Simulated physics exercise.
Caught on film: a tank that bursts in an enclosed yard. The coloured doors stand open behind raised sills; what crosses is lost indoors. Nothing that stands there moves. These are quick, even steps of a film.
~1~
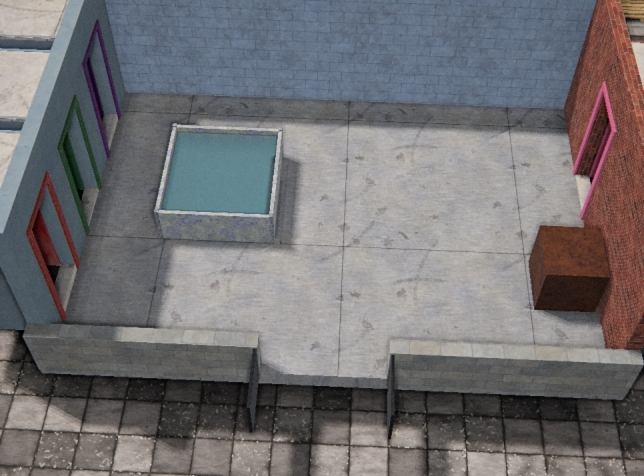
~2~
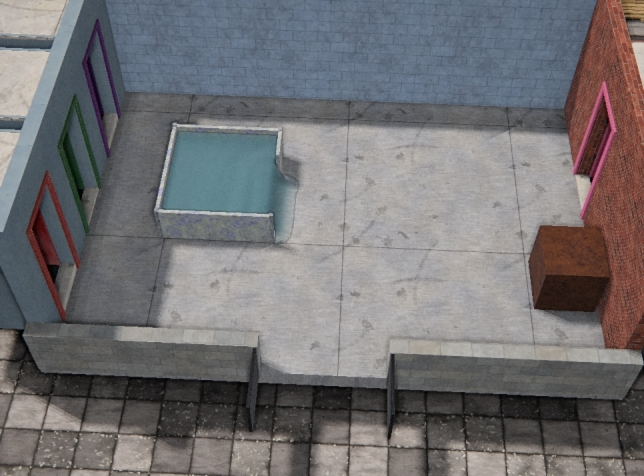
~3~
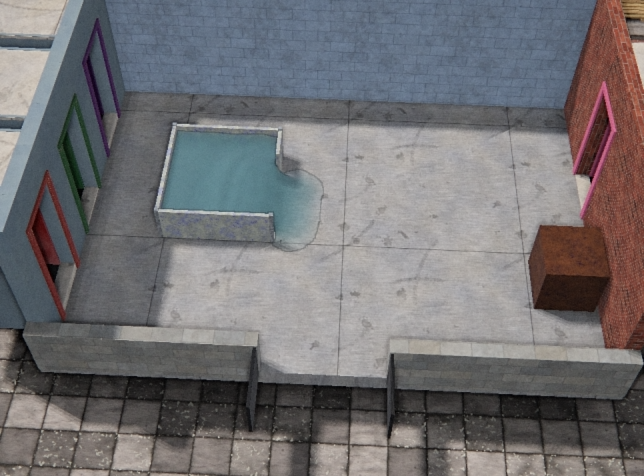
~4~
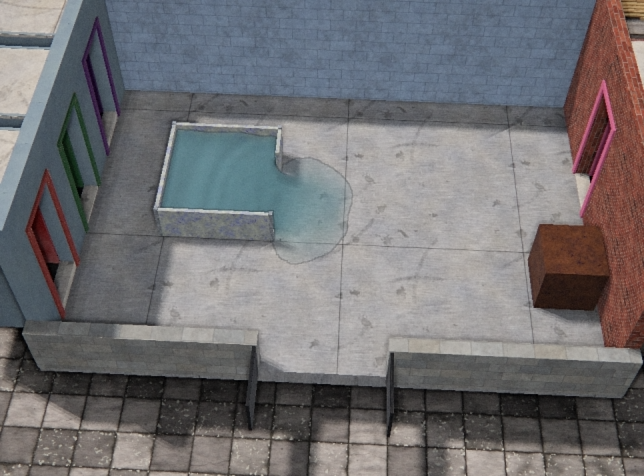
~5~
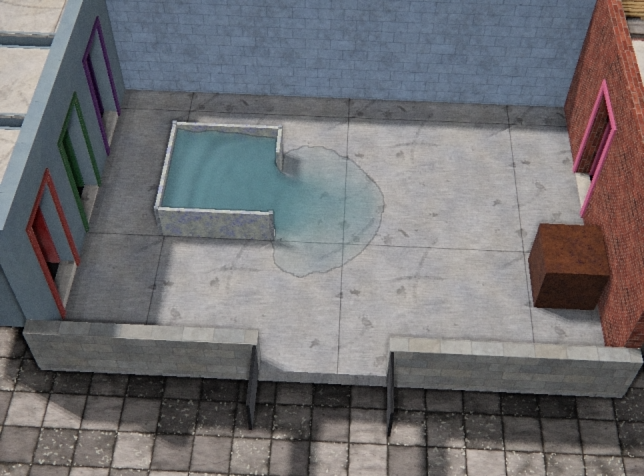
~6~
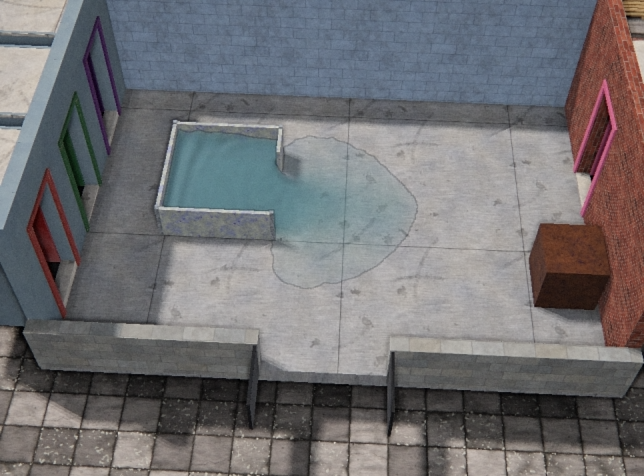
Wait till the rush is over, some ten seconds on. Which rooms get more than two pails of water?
One by one: The red door admits no more than that; the pink door lets in a lot; the green door admits no more than that; the purple door admits no more than that.
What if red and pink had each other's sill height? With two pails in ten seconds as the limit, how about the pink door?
One by one: The pink one holds.
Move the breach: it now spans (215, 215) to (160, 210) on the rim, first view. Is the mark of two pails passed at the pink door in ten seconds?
Then: Pink lets less in.
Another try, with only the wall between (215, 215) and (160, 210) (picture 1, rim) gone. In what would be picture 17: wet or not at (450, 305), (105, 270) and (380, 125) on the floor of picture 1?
In turn: Dry, wet, not flooded.
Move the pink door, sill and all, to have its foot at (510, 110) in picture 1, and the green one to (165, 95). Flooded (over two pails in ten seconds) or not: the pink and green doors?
Pink door passes that mark; green door holds.
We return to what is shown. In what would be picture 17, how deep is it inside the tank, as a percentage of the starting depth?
About 44 per cent.
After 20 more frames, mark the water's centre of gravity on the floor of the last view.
Around (387, 220).
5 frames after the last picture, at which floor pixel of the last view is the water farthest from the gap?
Around (538, 238).
A moment on, water covers 30 % of the floor; the red door not reached, the pink door not reached, the green door not reached, the purple door not reached.
Next, water covers 50 % of the floor; the red door not reached, the pink door under two buckets in, the green door not reached, the purple door not reached.
Then, water covers 55 % of the floor; the red door not reached, the pink door over two buckets in, the green door not reached, the purple door not reached.
Later, water covers 55 % of the floor; the red door not reached, the pink door far over two buckets in, the green door not reached, the purple door not reached.
In the end, water covers 80 % of the floor; the red door not reached, the pink door far over two buckets in, the green door not reached, the purple door not reached.
